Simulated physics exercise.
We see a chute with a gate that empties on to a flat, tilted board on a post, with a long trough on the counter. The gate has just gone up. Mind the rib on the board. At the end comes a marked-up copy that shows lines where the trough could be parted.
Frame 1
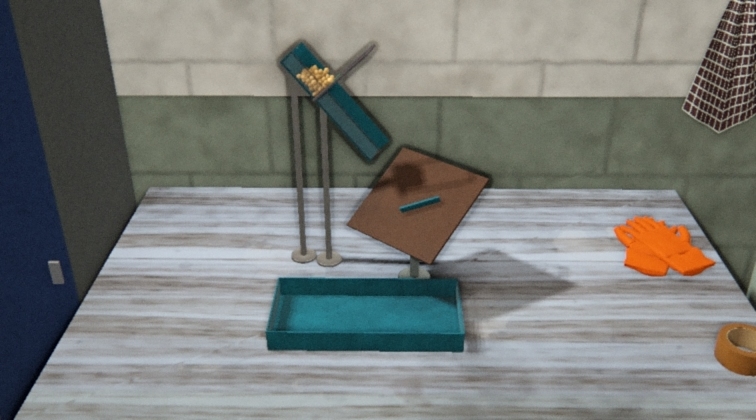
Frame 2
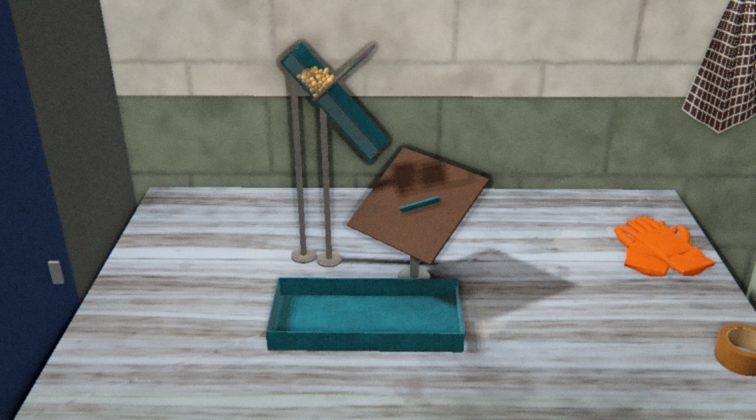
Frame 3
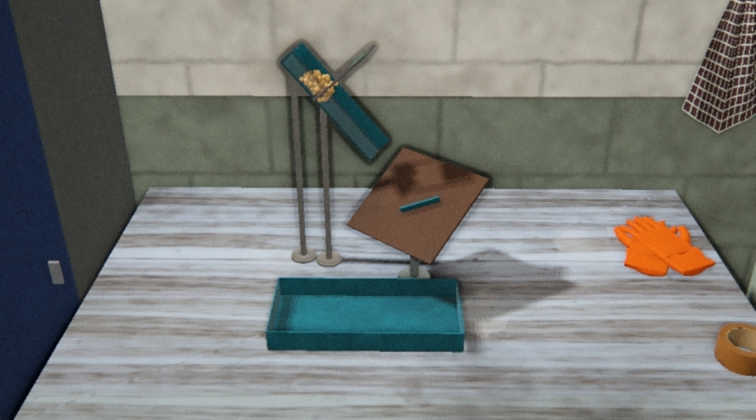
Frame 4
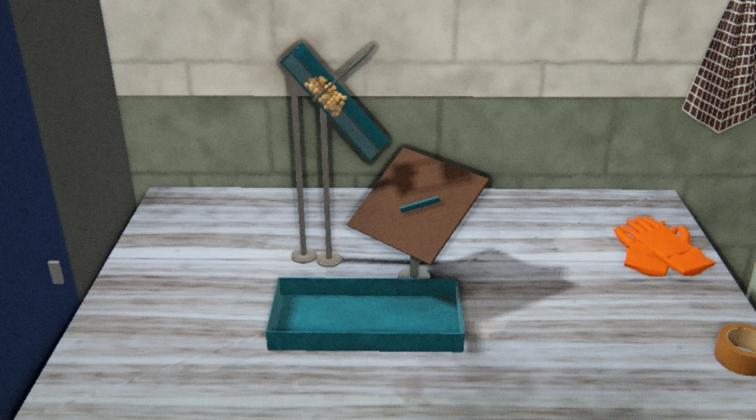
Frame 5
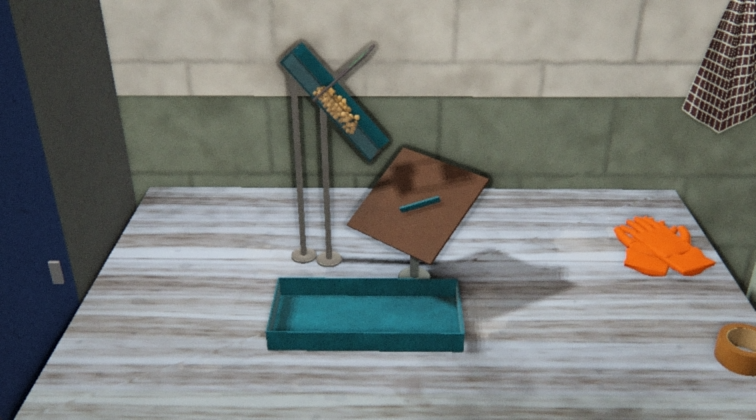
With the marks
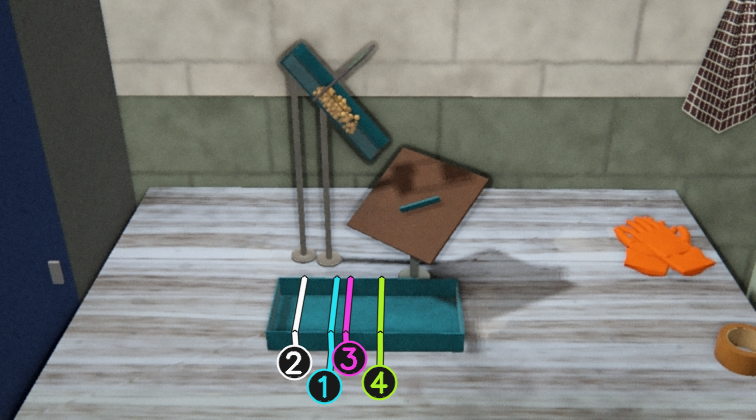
Dried chickpeas slide partway down a tilted teal chute above a slanted brown board.
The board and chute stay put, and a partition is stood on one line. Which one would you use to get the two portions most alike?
3 is best.
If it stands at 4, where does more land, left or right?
More lands on the left.
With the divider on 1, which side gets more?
Right.
On the marked copy, line 1 crosses the front rim at (330, 332); line 2 crosses the front rim at (294, 332); line 3 crosses the front rim at (345, 332); line 4 crosses the front rim at (380, 333).
If 1 is chosen, of what is caught, about a tenth on the left of the divider, the larger part on the right.
If 2 is chosen, of what is caught, not one piece on the left of the divider, every piece on the right.
If 3 is chosen, of what is caught, roughly half on the left of the divider, roughly half on the right.
If 4 is chosen, of what is caught, the larger part on the left of the divider, about a tenth on the right.
